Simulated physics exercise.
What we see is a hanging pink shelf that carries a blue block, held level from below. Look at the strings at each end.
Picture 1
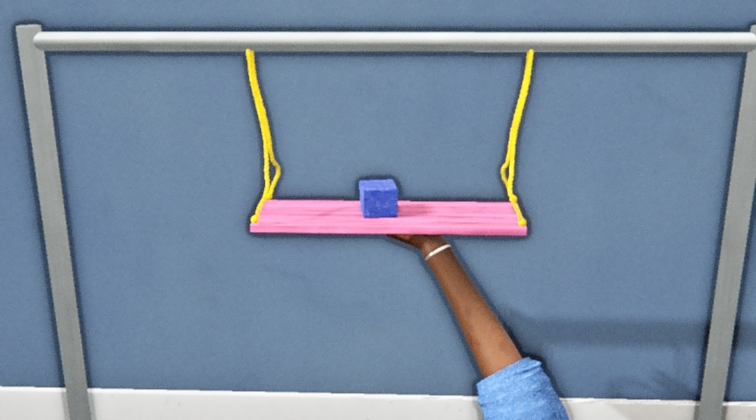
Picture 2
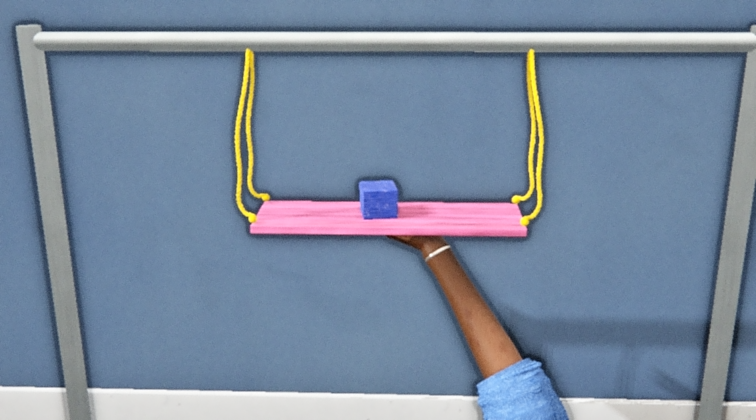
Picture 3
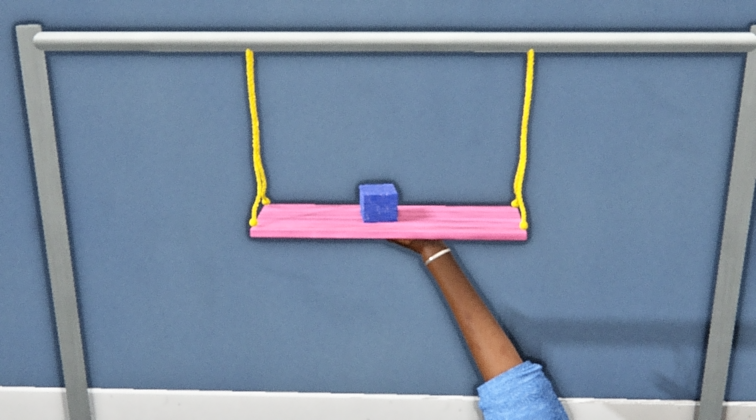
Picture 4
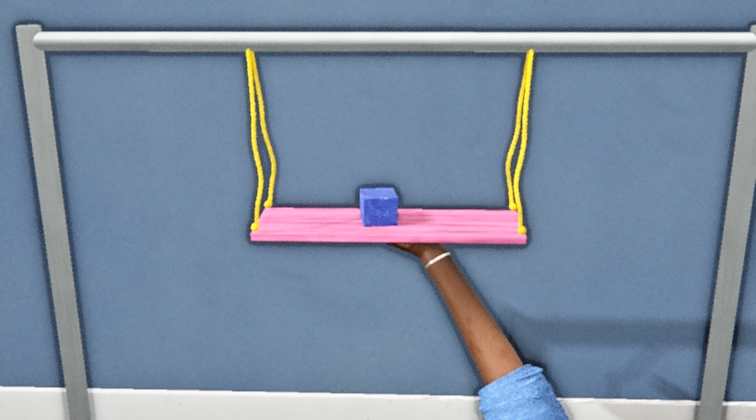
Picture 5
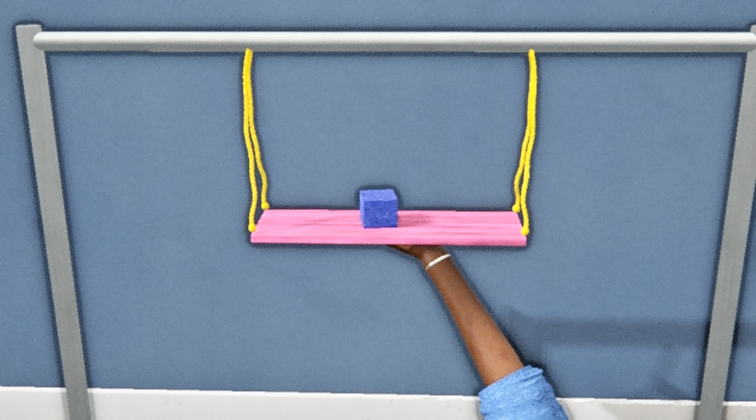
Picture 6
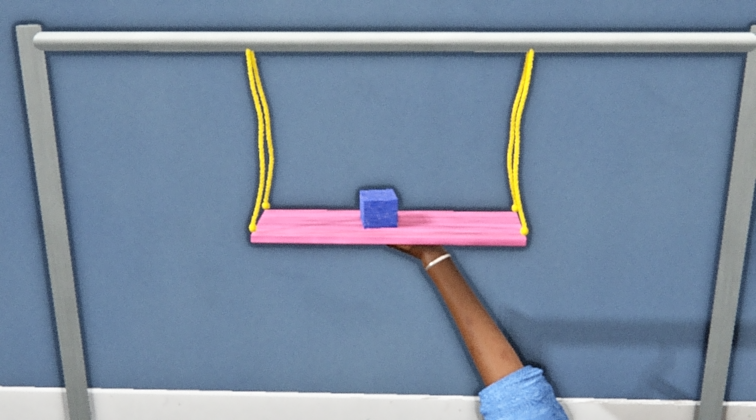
Hand beneath a hanging pink shelf carrying a blue block, lowering it slightly as the slack yellow strings sway and straighten somewhat.
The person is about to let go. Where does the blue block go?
The blue block remains aboard.
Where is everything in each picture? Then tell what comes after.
In the first frame, blue block (378, 199); pink shelf (388, 230).
In the second frame, blue block (378, 200).
In the third frame, blue block (378, 203).
In the fourth frame, blue block (378, 207); pink shelf (388, 239).
In the fifth frame, blue block (378, 209).
In the sixth frame, blue block (378, 209); pink shelf (388, 241); left strings almost straight; right strings almost straight.
Then, 0.42 s later than the last view, board level; block on the board near (378, 211).
Finally, board level; block on the board near (378, 212). The blue block keeps its place.
